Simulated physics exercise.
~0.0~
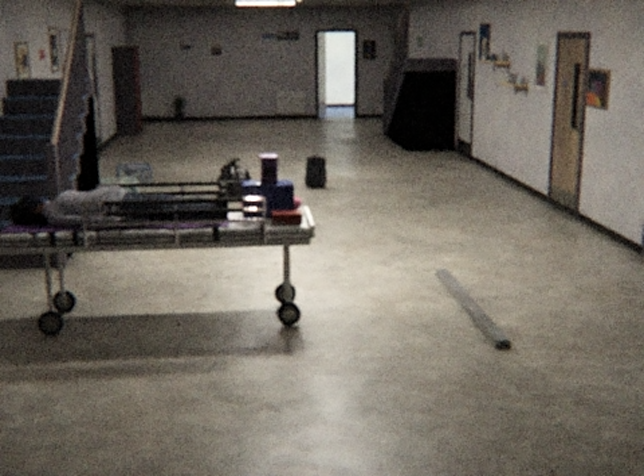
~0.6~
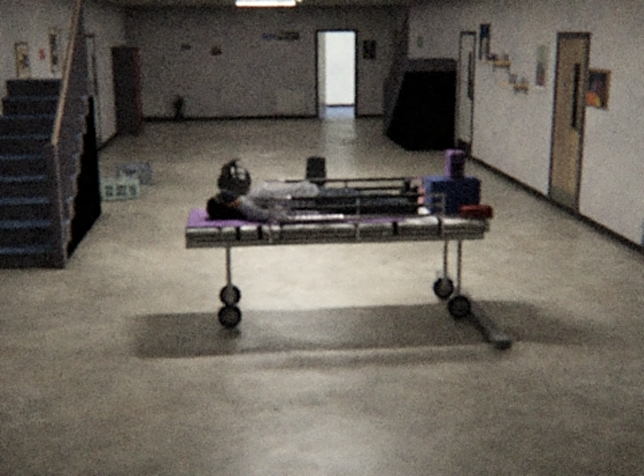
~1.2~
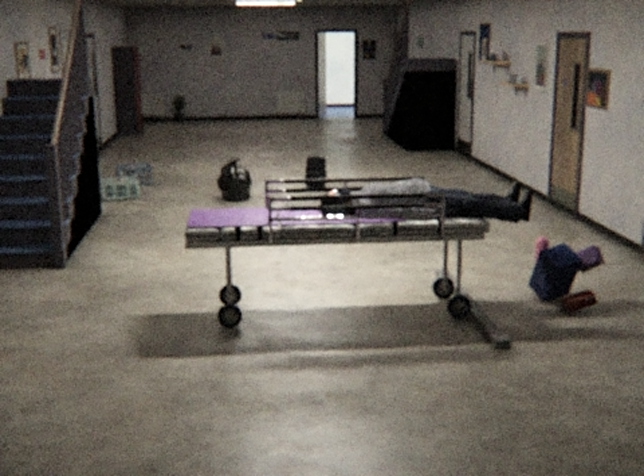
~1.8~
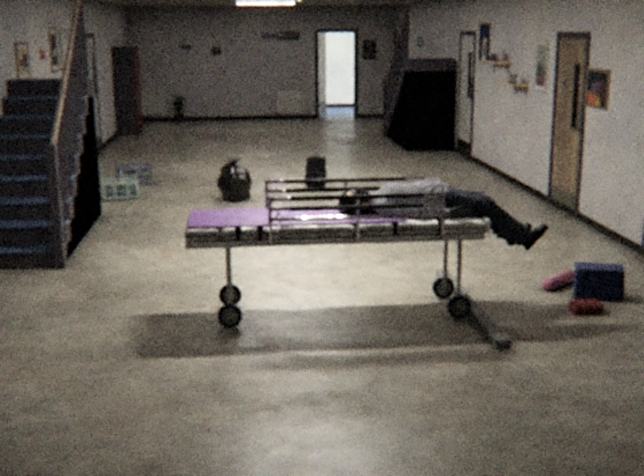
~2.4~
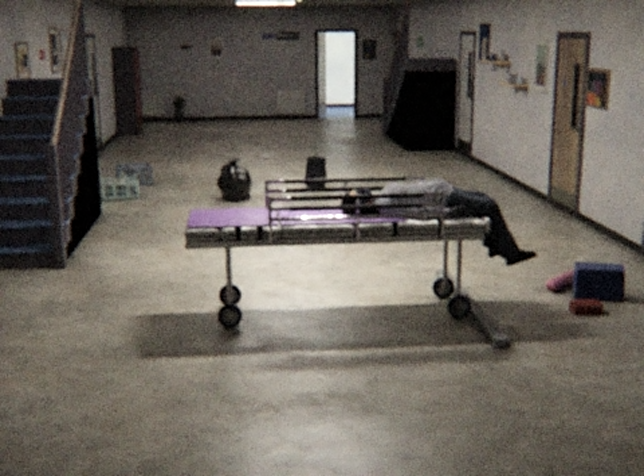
Wheeled trolley rolling right and stopping at a floor bar, loose items tumbling off as the limp person slides feet-first, legs drooping over the end.
